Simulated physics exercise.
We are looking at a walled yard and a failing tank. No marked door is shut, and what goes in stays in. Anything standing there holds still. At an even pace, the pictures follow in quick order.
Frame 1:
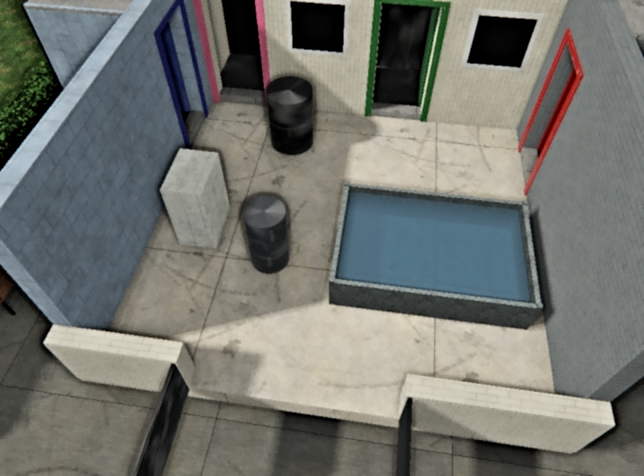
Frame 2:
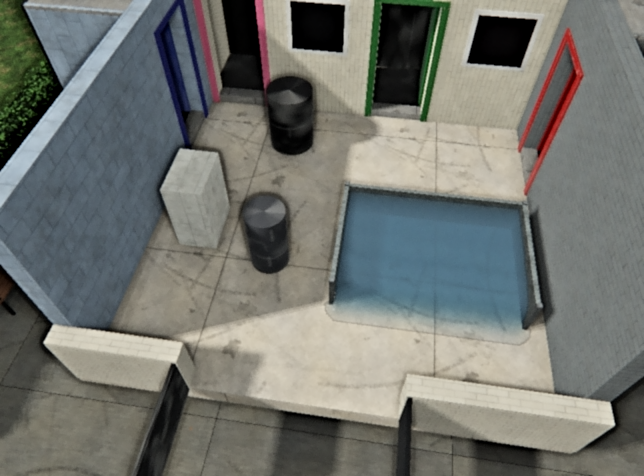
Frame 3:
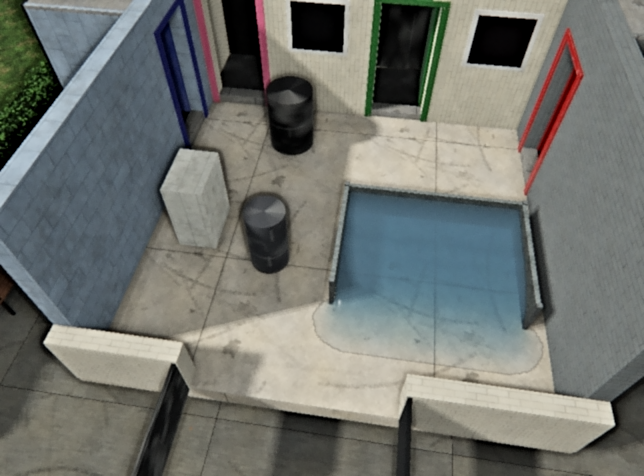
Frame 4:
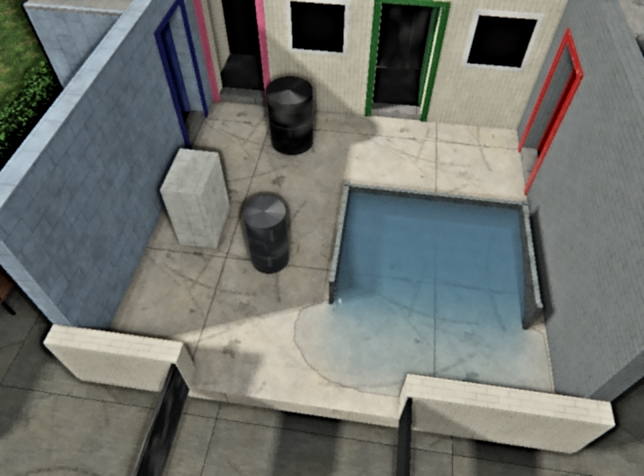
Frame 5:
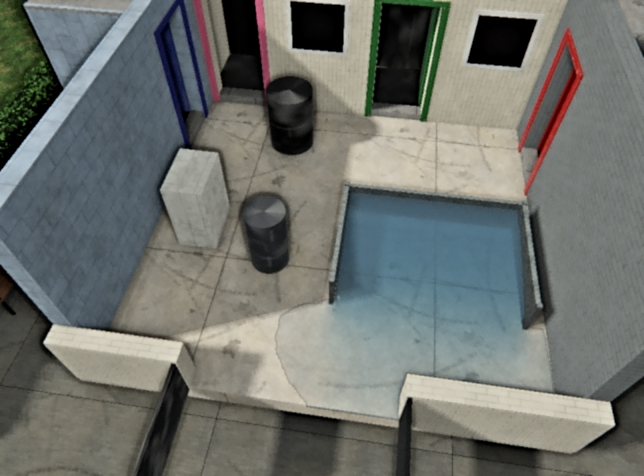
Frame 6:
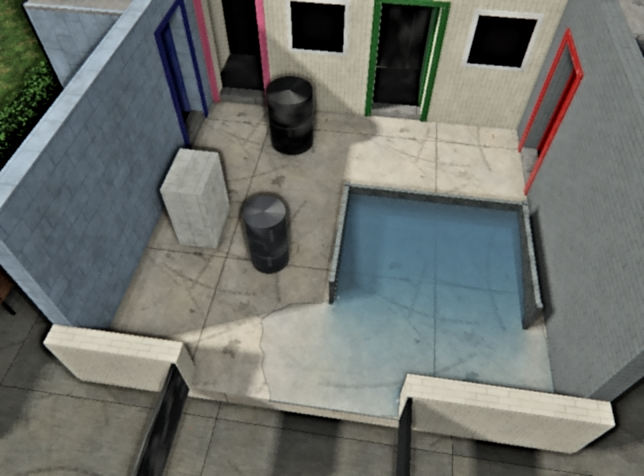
Water pours from the front of a dark-rimmed rectangular tank at the right of a walled, pale-paved yard, seen from high above by a still camera. A blue-grey wall with a blue door frame stands left, a grey wall with a red one right, and two black barrels and a pale block sit left of centre. The tank's front side vanishes, and a thin bluish sheet spreads forward and leftward across the paving.
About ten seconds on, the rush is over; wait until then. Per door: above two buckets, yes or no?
Green door no. Blue door no. Red door no. Pink door no.
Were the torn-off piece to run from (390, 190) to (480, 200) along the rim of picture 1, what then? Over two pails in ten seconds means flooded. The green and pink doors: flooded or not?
Result: Green gets flooded, pink stays unflooded.
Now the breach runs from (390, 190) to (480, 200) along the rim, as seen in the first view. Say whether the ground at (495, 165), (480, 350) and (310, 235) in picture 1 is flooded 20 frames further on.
The first spot is soaked, the second spared and the third spared.
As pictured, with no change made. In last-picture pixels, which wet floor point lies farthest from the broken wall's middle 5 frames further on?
Roughly at (237, 374).
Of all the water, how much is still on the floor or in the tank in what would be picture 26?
Roughly 68 out of every hundred parts.
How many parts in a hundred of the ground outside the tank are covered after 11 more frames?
That comes to about 20 per cent.
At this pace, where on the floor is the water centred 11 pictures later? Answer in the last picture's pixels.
Somewhere near (441, 321).
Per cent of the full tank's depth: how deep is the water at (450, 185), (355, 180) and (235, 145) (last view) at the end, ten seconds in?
I'd say close to 2, 2 and 2 percent.
A moment on, water covers 20 % of the floor; the green door not reached, the blue door not reached, the red door not reached, the pink door not reached.
Next, water covers 20 % of the floor; the green door not reached, the blue door not reached, the red door not reached, the pink door not reached.
Then, water covers 35 % of the floor; the green door not reached, the blue door not reached, the red door wet at the sill, nothing in, the pink door not reached.
Later, water covers 50 % of the floor; the green door wet at the sill, nothing in, the blue door not reached, the red door wet at the sill, nothing in, the pink door not reached.
In the end, water covers 70 % of the floor; the green door wet at the sill, nothing in, the blue door wet at the sill, nothing in, the red door wet at the sill, nothing in, the pink door wet at the sill, nothing in.
